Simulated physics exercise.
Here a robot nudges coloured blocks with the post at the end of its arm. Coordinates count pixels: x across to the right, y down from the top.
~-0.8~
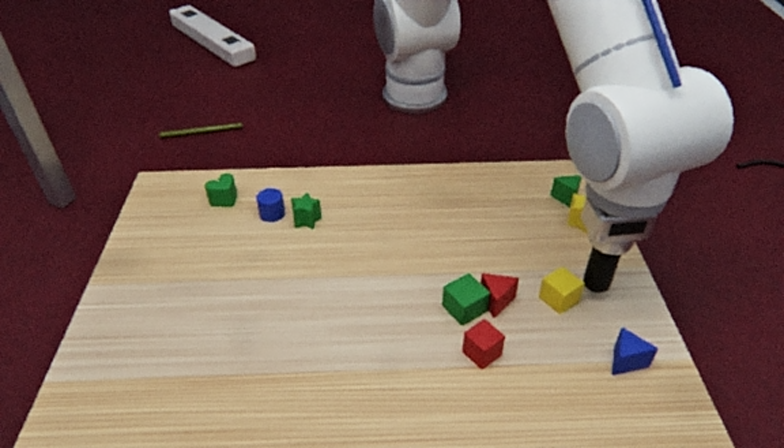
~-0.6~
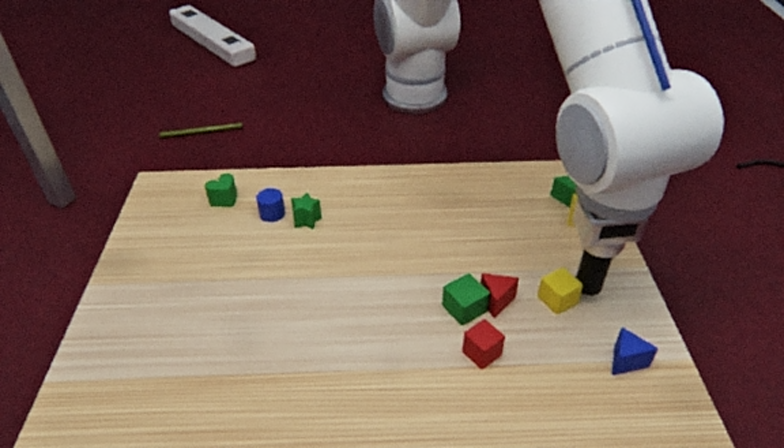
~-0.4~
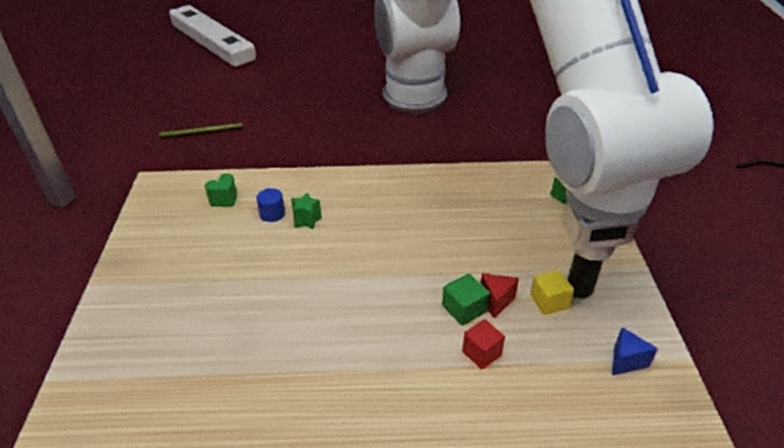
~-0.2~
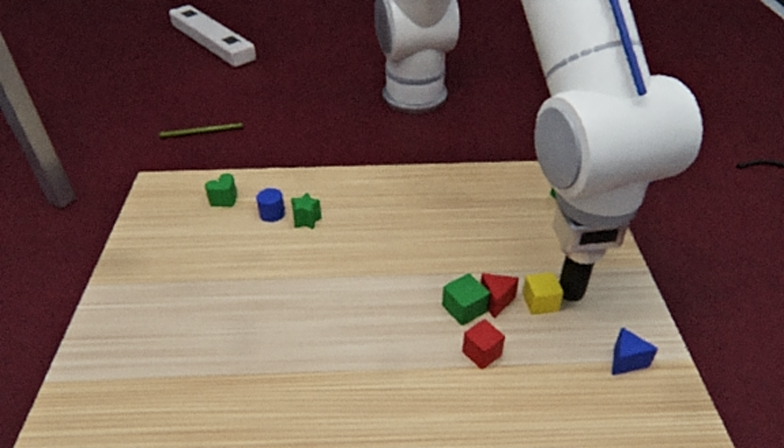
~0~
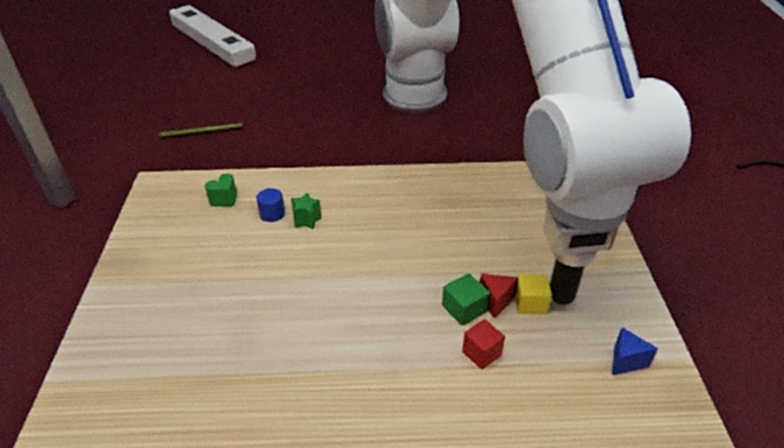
A robot arm nudges the yellow block a short way left, toward the red triangular piece.
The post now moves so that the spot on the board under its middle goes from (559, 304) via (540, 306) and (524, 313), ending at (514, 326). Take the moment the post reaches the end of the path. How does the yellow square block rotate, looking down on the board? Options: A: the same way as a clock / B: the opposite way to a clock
A.
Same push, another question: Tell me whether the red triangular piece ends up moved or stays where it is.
That one moves away.
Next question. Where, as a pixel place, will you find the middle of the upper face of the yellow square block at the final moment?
Its top centre is at about (502, 280).
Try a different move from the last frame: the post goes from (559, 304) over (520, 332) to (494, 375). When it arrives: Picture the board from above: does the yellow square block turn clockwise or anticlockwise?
In a top view, it turns clockwise.
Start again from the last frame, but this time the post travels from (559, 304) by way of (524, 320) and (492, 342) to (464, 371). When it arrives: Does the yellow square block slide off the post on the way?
Yes, that is how it ends up.
What follows on the original path. Halfway along, post (532, 300); green square block (455, 290); red triangular piece (478, 278), turned 20° anticlockwise; yellow square block (507, 280), turned 25° clockwise.
At the end, post (515, 317); green square block (452, 290); red square block unmoved; red triangular piece (472, 275), turned 20° anticlockwise; yellow square block (502, 280), turned 40° clockwise.
